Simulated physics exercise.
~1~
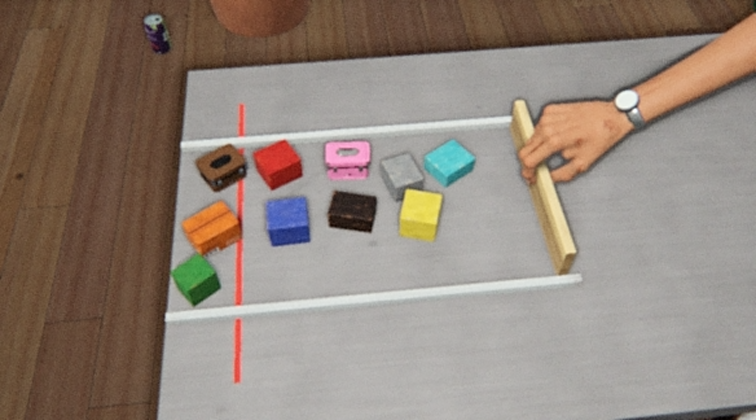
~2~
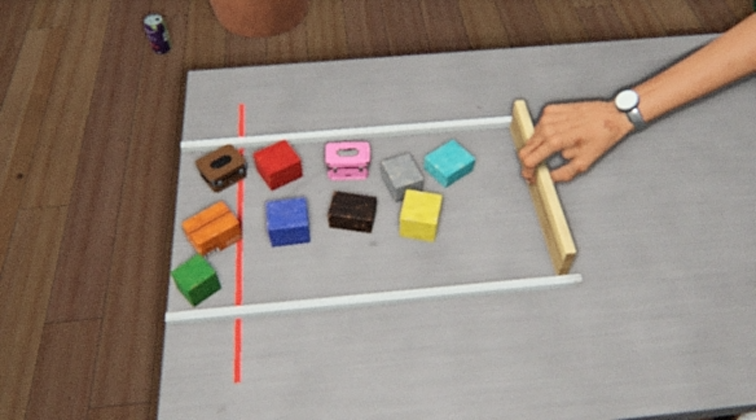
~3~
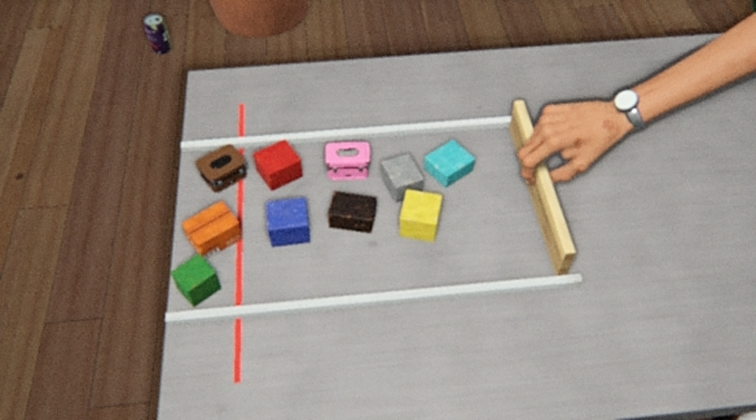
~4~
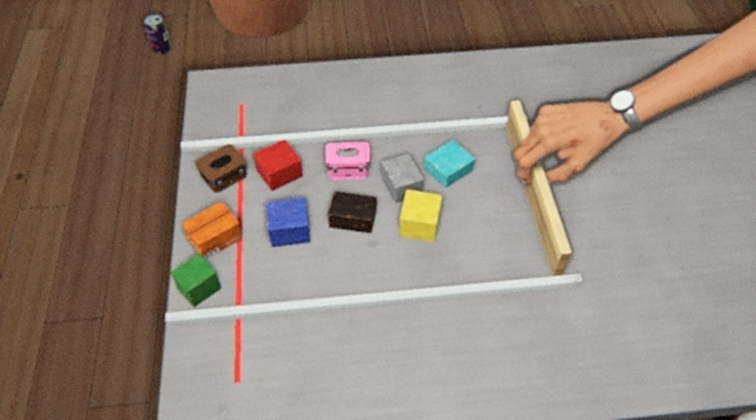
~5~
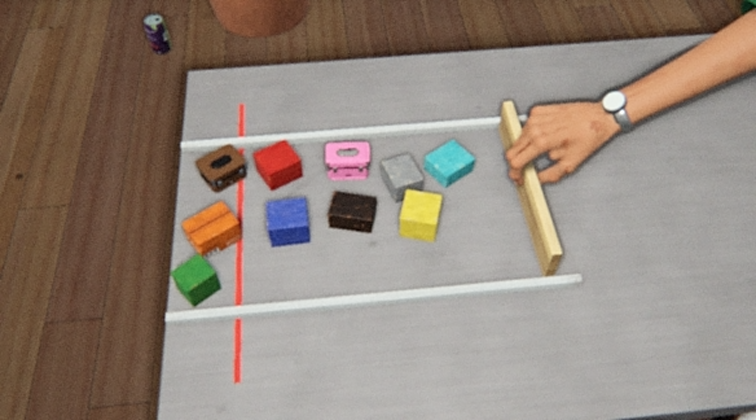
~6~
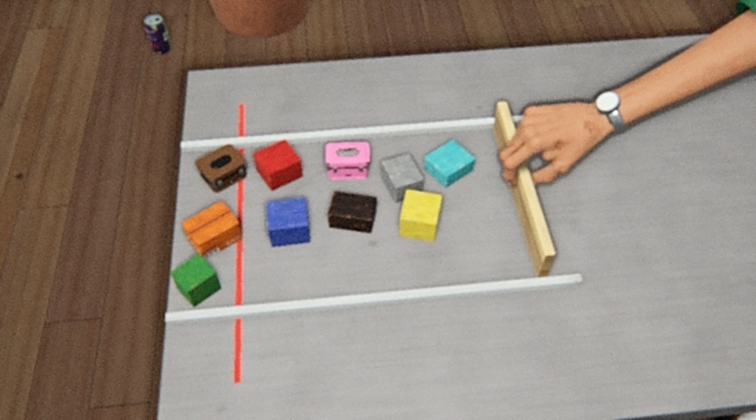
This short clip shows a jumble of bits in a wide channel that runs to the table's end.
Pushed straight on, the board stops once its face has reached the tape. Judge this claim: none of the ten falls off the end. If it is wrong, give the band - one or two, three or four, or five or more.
Pretty sure the pieces that leave the surface number three or four this time.
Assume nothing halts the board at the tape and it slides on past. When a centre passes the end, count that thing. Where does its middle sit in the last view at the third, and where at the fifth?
I'd put the first at about (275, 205) and the next at about (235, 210).
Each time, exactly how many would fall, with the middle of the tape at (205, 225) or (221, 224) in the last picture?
It would be 6 and 6.
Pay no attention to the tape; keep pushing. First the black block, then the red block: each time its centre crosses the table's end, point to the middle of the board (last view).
The middle is at (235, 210) when it's the black block, and at (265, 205) when it's the red block.
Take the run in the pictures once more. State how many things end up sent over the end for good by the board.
The number that fall is 4.
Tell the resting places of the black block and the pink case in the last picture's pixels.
The black block stops around (179, 236); the pink case around (187, 161).
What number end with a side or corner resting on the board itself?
That number would be 3.
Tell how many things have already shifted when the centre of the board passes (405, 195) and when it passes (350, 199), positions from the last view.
By the first moment it's 5, by the second it's 9.
Soon after, none off yet; green block at rest near (196, 280); orange box at rest near (213, 231); brown case at rest near (223, 169).
In the end, the number that fall off is three or four; gone, blue block, red block, brown case and orange box.
